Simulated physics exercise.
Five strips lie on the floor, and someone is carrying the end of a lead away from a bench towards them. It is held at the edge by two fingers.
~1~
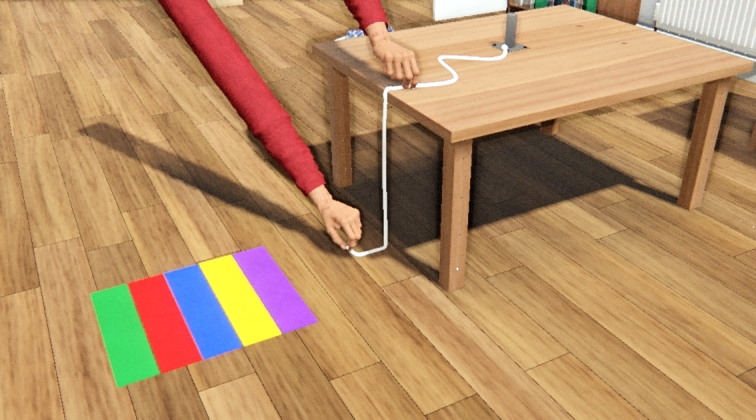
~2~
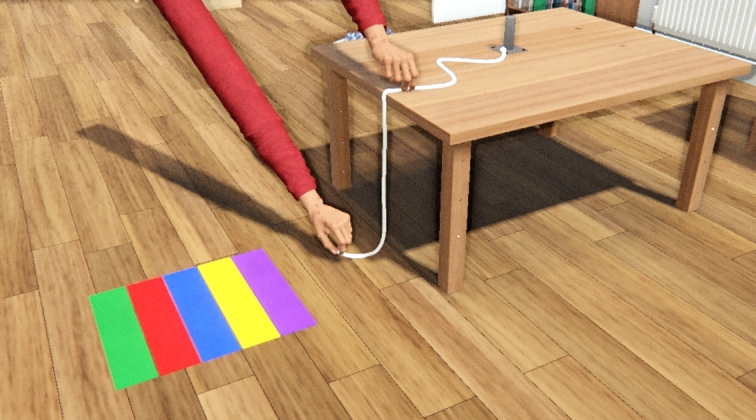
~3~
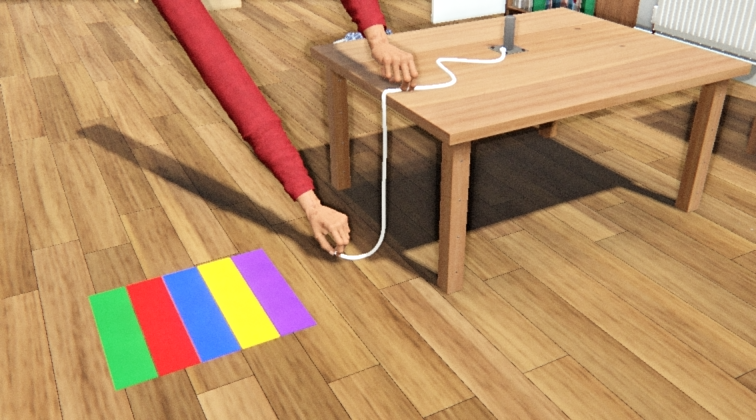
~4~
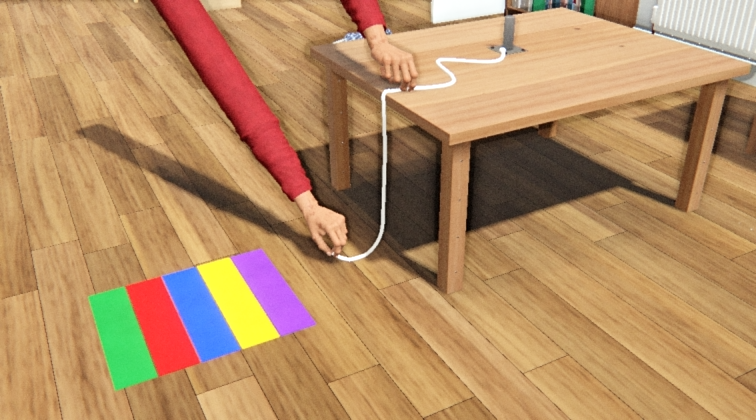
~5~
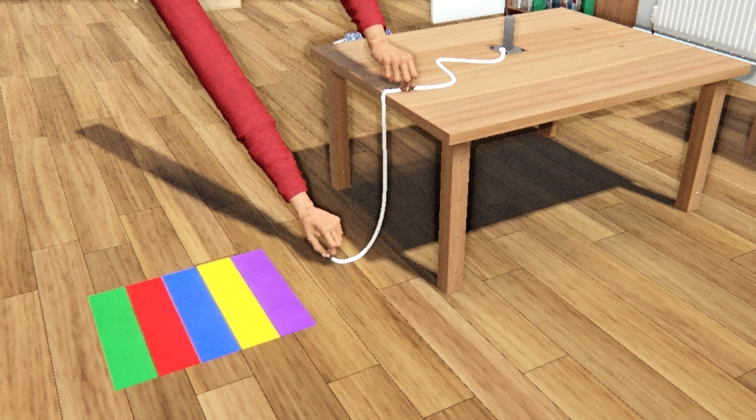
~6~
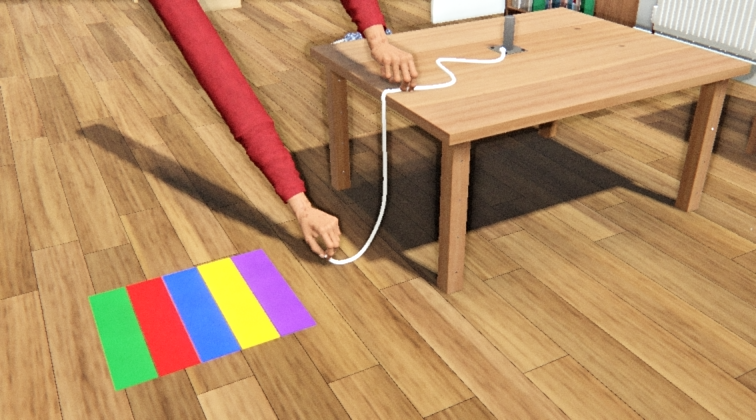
On a wooden floor beside a table, a hand draws a white cord's end slightly left while another pinches it at the edge.
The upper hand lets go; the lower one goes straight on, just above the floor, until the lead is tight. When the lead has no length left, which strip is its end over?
The red strip.
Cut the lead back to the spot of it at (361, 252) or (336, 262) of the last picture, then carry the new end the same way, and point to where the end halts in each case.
Try one: (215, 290); try two: (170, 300).
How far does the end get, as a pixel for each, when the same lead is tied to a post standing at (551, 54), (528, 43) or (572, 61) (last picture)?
Try by try: (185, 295), (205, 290) and (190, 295).
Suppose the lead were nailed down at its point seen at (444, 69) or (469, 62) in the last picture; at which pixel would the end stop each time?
Roughly (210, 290), then roughly (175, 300).
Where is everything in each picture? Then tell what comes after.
The first picture shows end (348, 247); purple (290, 311); yellow (253, 323); blue (215, 335); red (175, 348); green (132, 362).
The second picture shows end (338, 252); lead through (501, 59) (438, 61) (452, 83) (385, 97) (384, 171) (384, 234).
The third picture shows end (336, 253).
The fourth picture shows end (333, 254); lead through (501, 60) (438, 62) (451, 83) (384, 97) (385, 171) (381, 235).
The fifth picture shows end (329, 255).
The sixth picture shows end (326, 256); lead through (501, 60) (438, 62) (451, 83) (384, 98) (385, 171) (373, 235).
Soon after, end near (231, 283); over yellow.
After that, end near (182, 298); over blue.
At the stop, end near (152, 306); over red. The red one.
